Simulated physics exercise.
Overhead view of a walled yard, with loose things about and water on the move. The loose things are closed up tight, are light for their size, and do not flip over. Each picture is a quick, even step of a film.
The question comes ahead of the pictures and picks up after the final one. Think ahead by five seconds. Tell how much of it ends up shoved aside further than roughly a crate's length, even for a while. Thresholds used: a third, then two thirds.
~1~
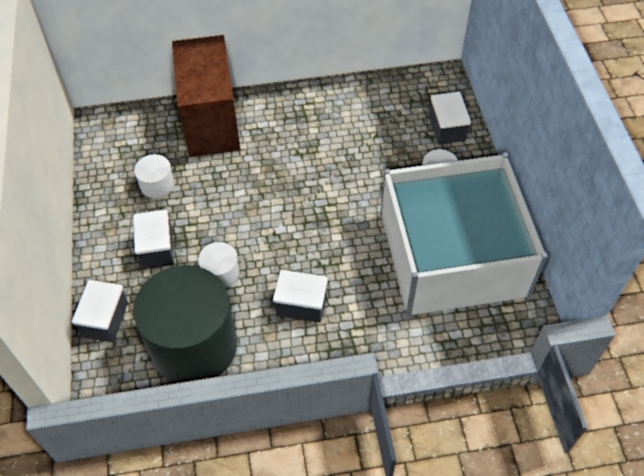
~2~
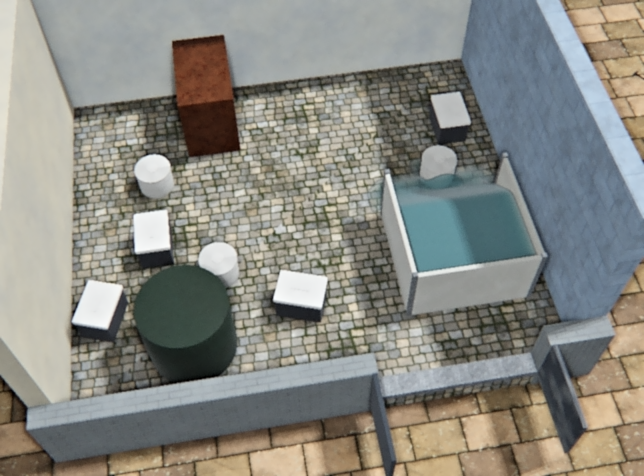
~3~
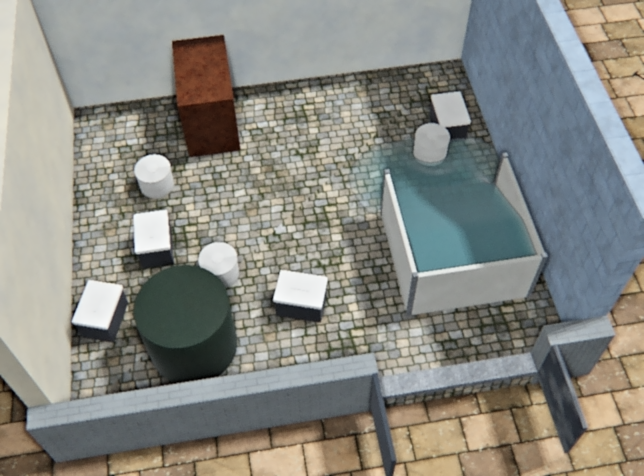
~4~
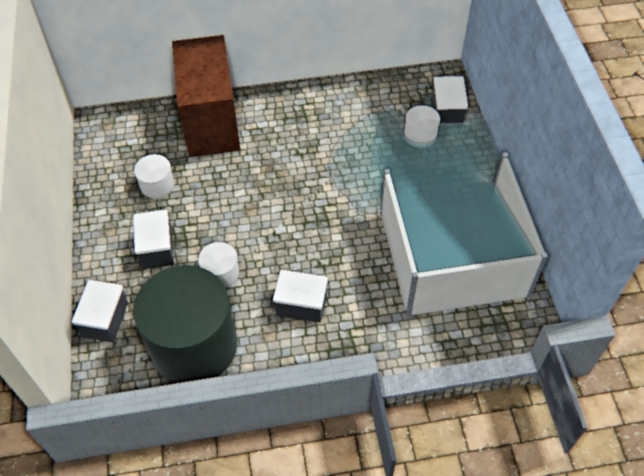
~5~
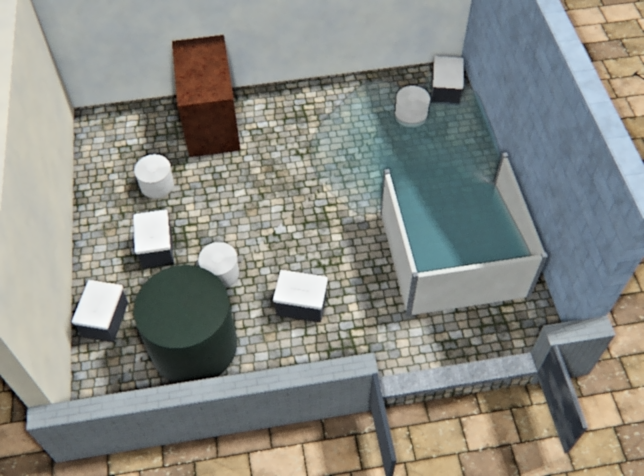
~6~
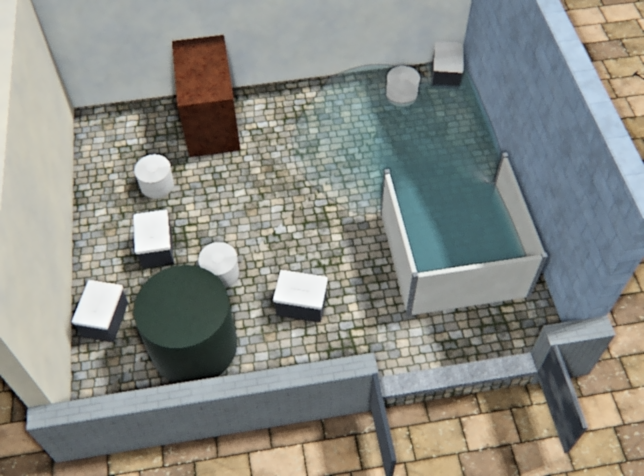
Looks to me like between one and two in three get shifted a long way.
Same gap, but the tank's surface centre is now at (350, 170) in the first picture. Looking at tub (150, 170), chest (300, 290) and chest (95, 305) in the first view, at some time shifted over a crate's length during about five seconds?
Not far, Far enough, Not far.
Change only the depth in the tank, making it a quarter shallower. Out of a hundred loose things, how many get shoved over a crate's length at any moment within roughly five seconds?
I'd say close to 60 per cent of the things.
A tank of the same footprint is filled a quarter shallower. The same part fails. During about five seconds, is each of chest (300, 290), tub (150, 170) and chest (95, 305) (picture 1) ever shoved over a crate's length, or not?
The first did it, the next came up short, and the last came up short.
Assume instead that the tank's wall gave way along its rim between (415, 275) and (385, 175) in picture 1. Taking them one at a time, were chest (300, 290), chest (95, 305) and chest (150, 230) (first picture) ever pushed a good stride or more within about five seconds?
In the order asked: Goes the distance, then goes the distance, then goes the distance.
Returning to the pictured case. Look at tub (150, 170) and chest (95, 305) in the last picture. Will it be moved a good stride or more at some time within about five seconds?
In order: Stayed within range; stayed within range.
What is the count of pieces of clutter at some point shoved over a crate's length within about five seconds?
Count: 4.
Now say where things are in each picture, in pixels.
The first picture shows a tub at (441, 163) rests on the ground; a chest at (451, 108) rests on the ground; 0 of 7 have shifted.
The second picture shows a tub at (439, 159), on the bottom, close to its start; a chest at (451, 108) rests on the ground; 1 of 7 have shifted.
The third picture shows a tub at (433, 136), on the bottom, a stride from its start; a chest at (451, 108) rests on the ground; 1 of 7 have shifted.
The fourth picture shows a tub at (423, 118), on the bottom, a stride from its start; a chest at (451, 91), on the bottom, a stride from its start; 2 of 7 have shifted.
The fifth picture shows a tub at (413, 98), on the bottom, a stride from its start; a chest at (449, 71), on the bottom, a stride from its start; 2 of 7 have shifted.
The sixth picture shows a tub at (404, 78), on the bottom, far from its start; a chest at (449, 55) rests on the ground, a stride from its start; 2 of 7 have shifted.
A moment on, 2 of 7 are well off their spots; 2 afloat.
Next, 2 of 7 are well off their spots; 2 afloat.
Later, 3 of 7 are well off their spots; 1 afloat.
In the end, 4 of 7 are well off their spots, and 4 have been at some point; 6 afloat.
